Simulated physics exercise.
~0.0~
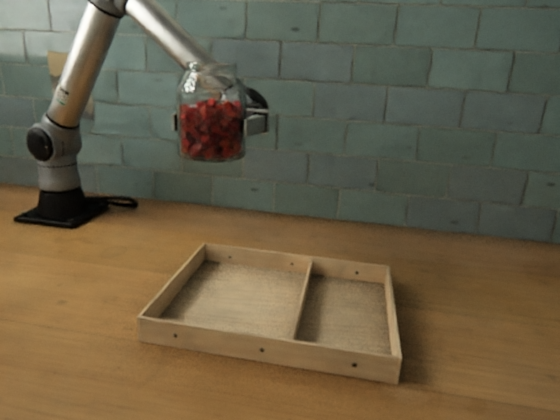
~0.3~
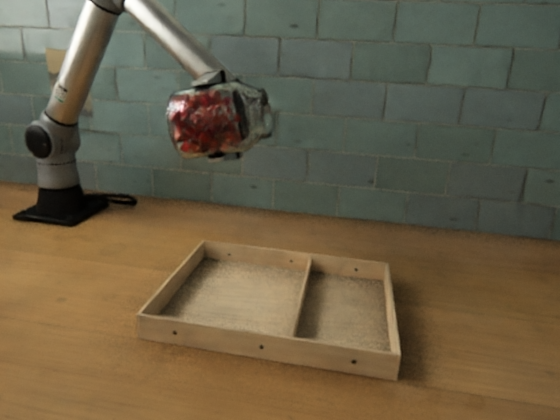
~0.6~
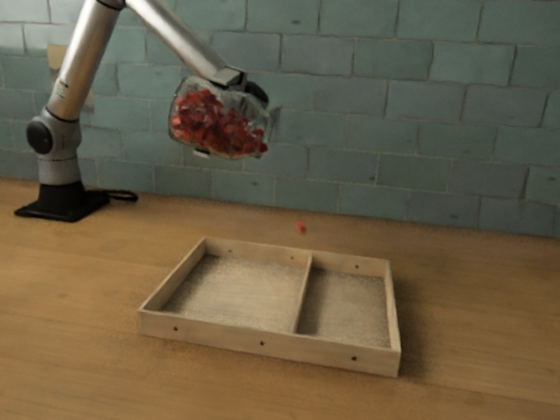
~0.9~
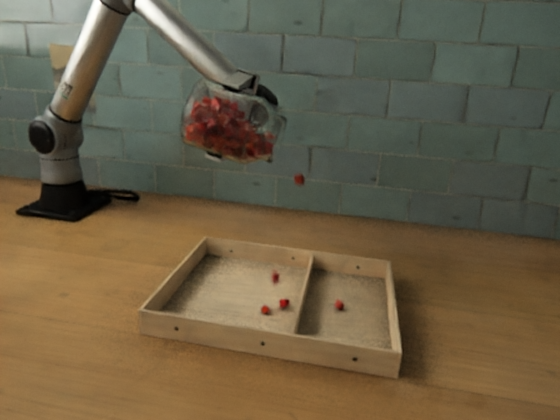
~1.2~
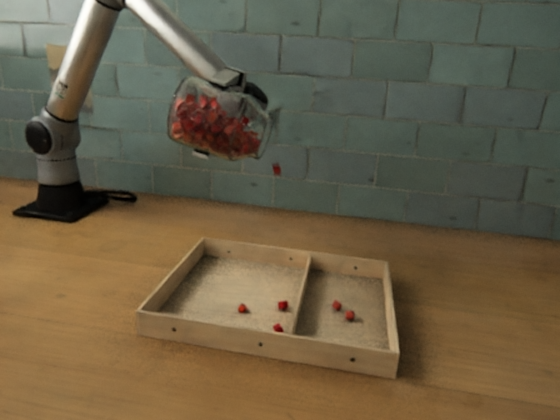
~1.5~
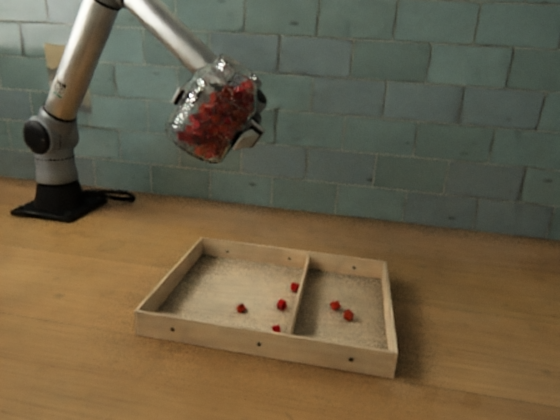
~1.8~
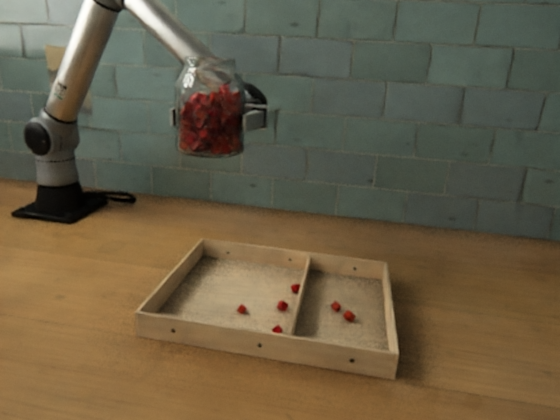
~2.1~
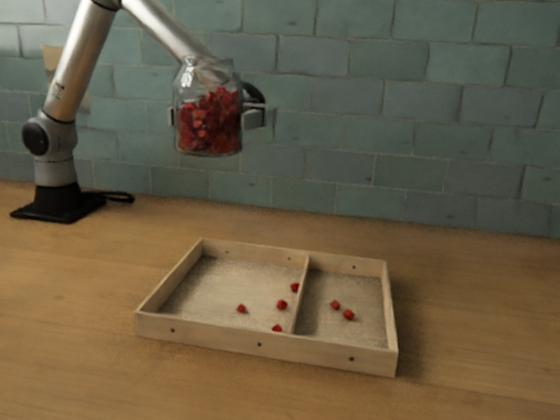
The clip shows a robot arm tipping a clear jar of small red pieces above a divided wooden tray, so that a few drop into both compartments, before turning the jar upright again, still mostly full, with the scattered pieces lying in the tray.
